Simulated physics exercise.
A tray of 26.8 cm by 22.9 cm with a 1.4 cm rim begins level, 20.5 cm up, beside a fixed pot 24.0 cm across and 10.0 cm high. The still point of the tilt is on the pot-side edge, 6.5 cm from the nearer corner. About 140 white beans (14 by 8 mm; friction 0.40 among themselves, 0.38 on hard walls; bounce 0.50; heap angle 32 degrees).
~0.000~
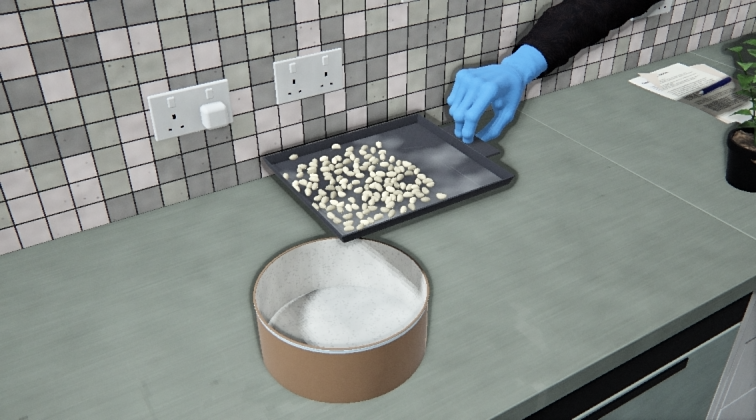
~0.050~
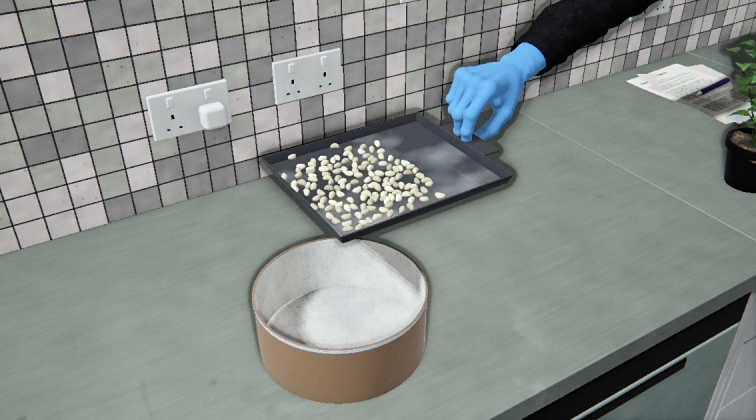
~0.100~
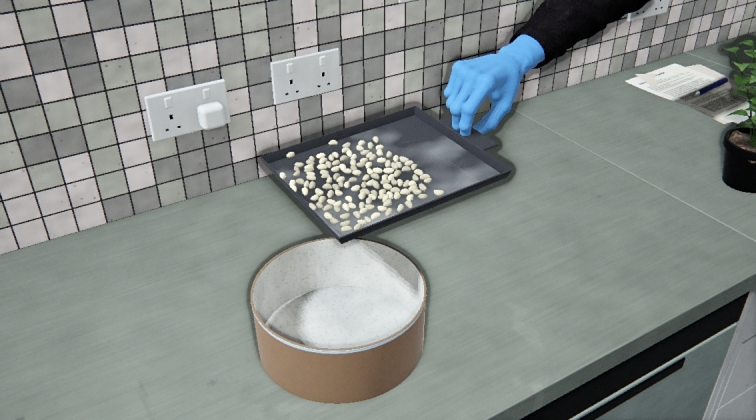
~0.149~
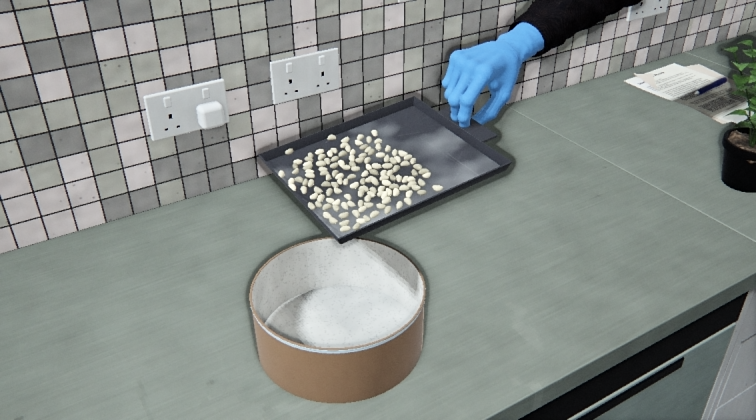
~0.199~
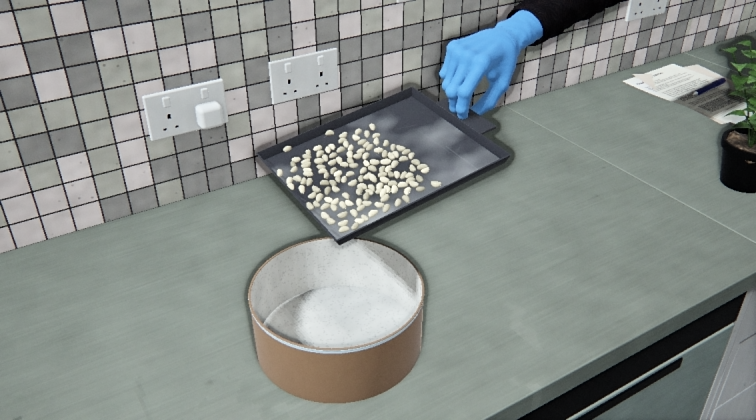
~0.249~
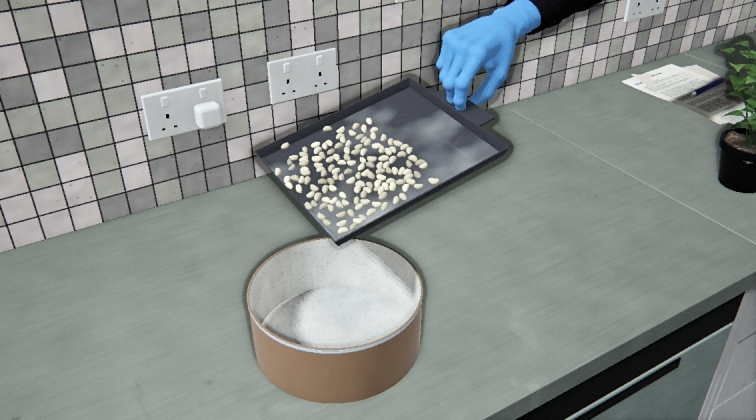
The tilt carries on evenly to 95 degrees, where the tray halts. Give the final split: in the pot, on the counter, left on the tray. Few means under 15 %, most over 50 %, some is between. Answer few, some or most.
In the pot: Most; on the counter: Few; left on the tray: Few.
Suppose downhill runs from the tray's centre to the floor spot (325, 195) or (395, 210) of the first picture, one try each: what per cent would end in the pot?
Some 75 and 100 per cent.
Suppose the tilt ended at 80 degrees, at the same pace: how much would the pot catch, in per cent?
In that case some 95 per cent.
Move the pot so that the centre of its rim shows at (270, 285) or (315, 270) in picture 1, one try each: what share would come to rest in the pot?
About 90 and 95 per cent.
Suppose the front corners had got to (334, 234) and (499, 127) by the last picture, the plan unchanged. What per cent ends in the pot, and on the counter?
Pot 65, counter 35.
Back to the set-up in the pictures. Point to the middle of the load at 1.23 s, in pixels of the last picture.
Around (309, 235).
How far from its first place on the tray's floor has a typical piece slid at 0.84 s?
Roughly 7 cm.
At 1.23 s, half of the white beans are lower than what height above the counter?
Roughly 20 cm.
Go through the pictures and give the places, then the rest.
The first picture shows tray tilt 0 degrees, front corners at (344, 233) and (509, 175); middle of the pieces at (356, 182); pot at (342, 287).
The second picture shows tray tilt 1 degrees, front corners at (342, 234) and (508, 174); middle of the pieces at (354, 182).
The third picture shows tray tilt 3 degrees, front corners at (341, 235) and (507, 169); middle of the pieces at (353, 180).
The fourth picture shows tray tilt 6 degrees, front corners at (340, 235) and (506, 161), lowest corner left front; middle of the pieces at (352, 177).
The fifth picture shows tray tilt 9 degrees, front corners at (338, 237) and (505, 154), lowest corner left front; middle of the pieces at (350, 174).
The sixth picture shows tray tilt 12 degrees, front corners at (336, 238) and (503, 147), lowest corner left front; middle of the pieces at (348, 171); pot at (335, 287). The tray's pace is about 65 degrees a second.
After 0.84 s, tilt 52 degrees; the tray holds 95 %, the pot 0 %.
After 1.23 s, tilt 77 degrees; the tray holds 50 %, the pot 25 %.
Then, at 1.71 s, tilt 95 degrees; the tray holds 0 %, the pot 95 %.
By 2.5 s all is still; pot 95 %, counter 5 %, tray 0 %.
